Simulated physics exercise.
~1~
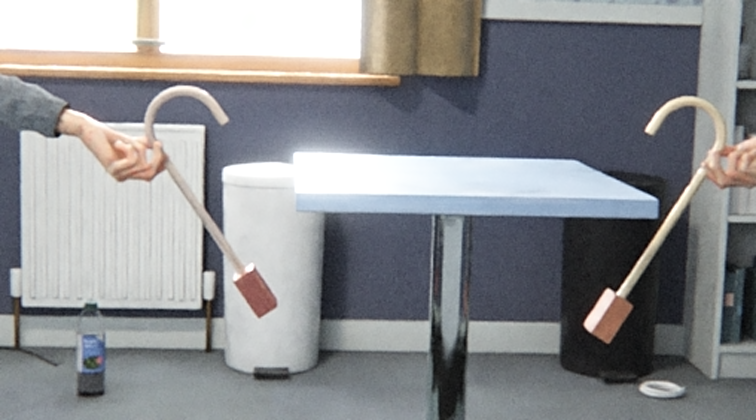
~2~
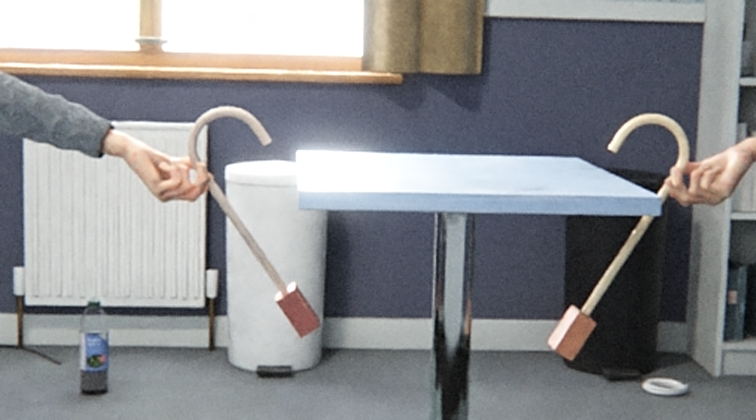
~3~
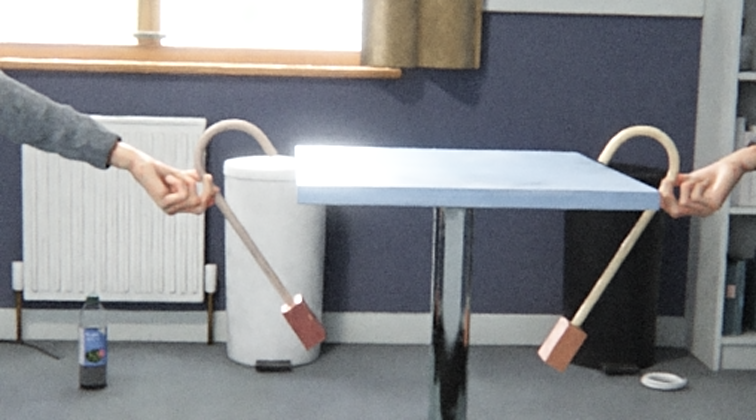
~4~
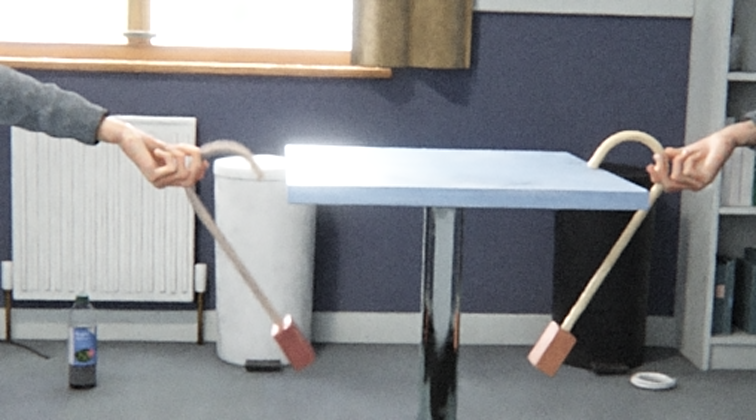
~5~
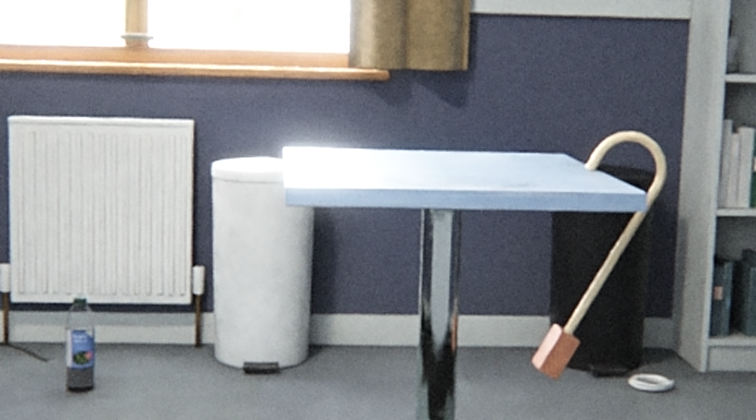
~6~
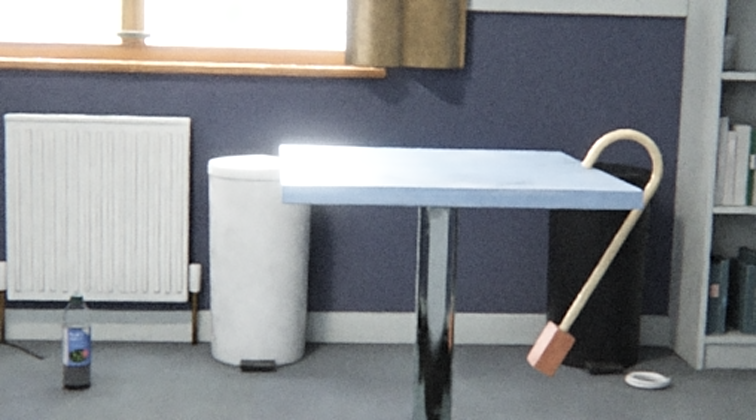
We see two hands lower hooked canes with reddish blocks on their ends toward opposite edges of a small blue table, then let go and withdraw; the right cane stays hooked on the edge, while the left one is gone from view.
